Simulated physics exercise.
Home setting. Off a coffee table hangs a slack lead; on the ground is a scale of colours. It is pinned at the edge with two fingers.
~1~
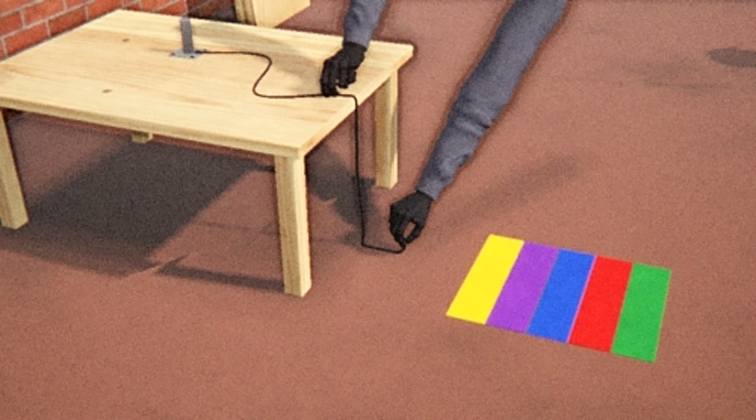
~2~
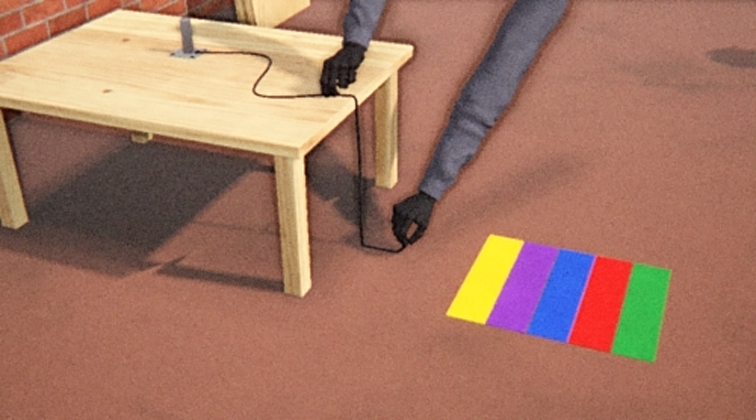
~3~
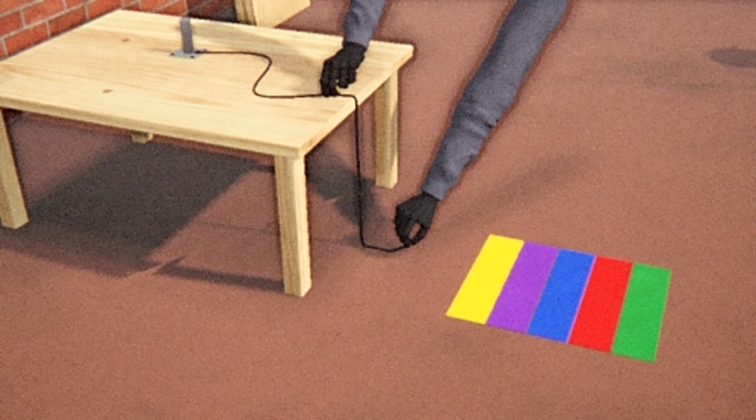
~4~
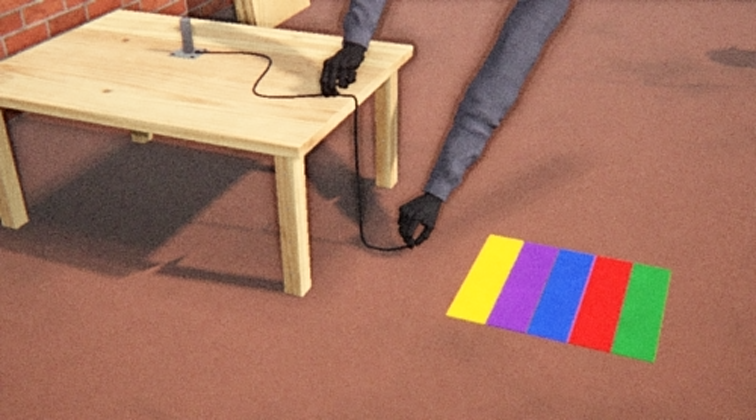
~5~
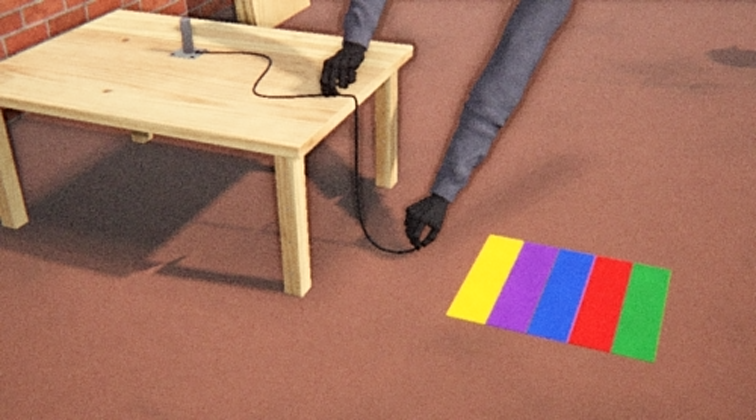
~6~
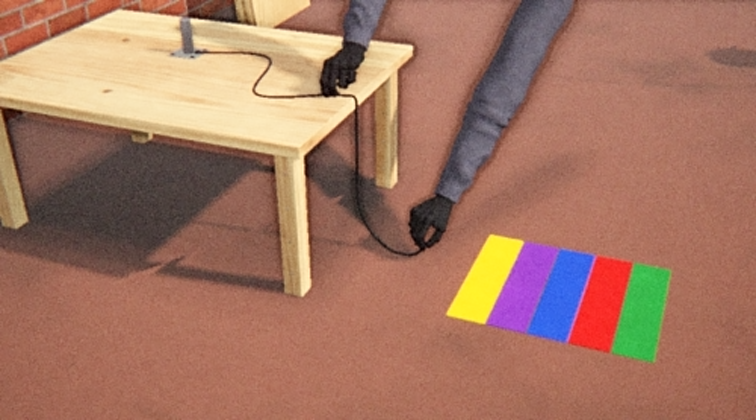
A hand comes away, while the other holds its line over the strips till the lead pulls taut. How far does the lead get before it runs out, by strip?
As far as the red strip.
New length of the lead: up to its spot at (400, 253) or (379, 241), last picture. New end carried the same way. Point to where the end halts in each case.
First try: Near (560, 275). Second try: Near (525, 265).
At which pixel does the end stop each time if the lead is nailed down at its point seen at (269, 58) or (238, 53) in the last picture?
(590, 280) and (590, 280).
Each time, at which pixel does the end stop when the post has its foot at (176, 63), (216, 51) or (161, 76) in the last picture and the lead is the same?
Somewhere near (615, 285), (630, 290) and (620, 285), in that order.
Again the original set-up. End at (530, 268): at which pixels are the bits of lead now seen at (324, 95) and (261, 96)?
First at (373, 136), next at (342, 90).
Soon after, end near (530, 268); over purple.
Then, end near (576, 277); over blue.
At full stretch, end near (603, 283); over red. The end stops over the red strip.
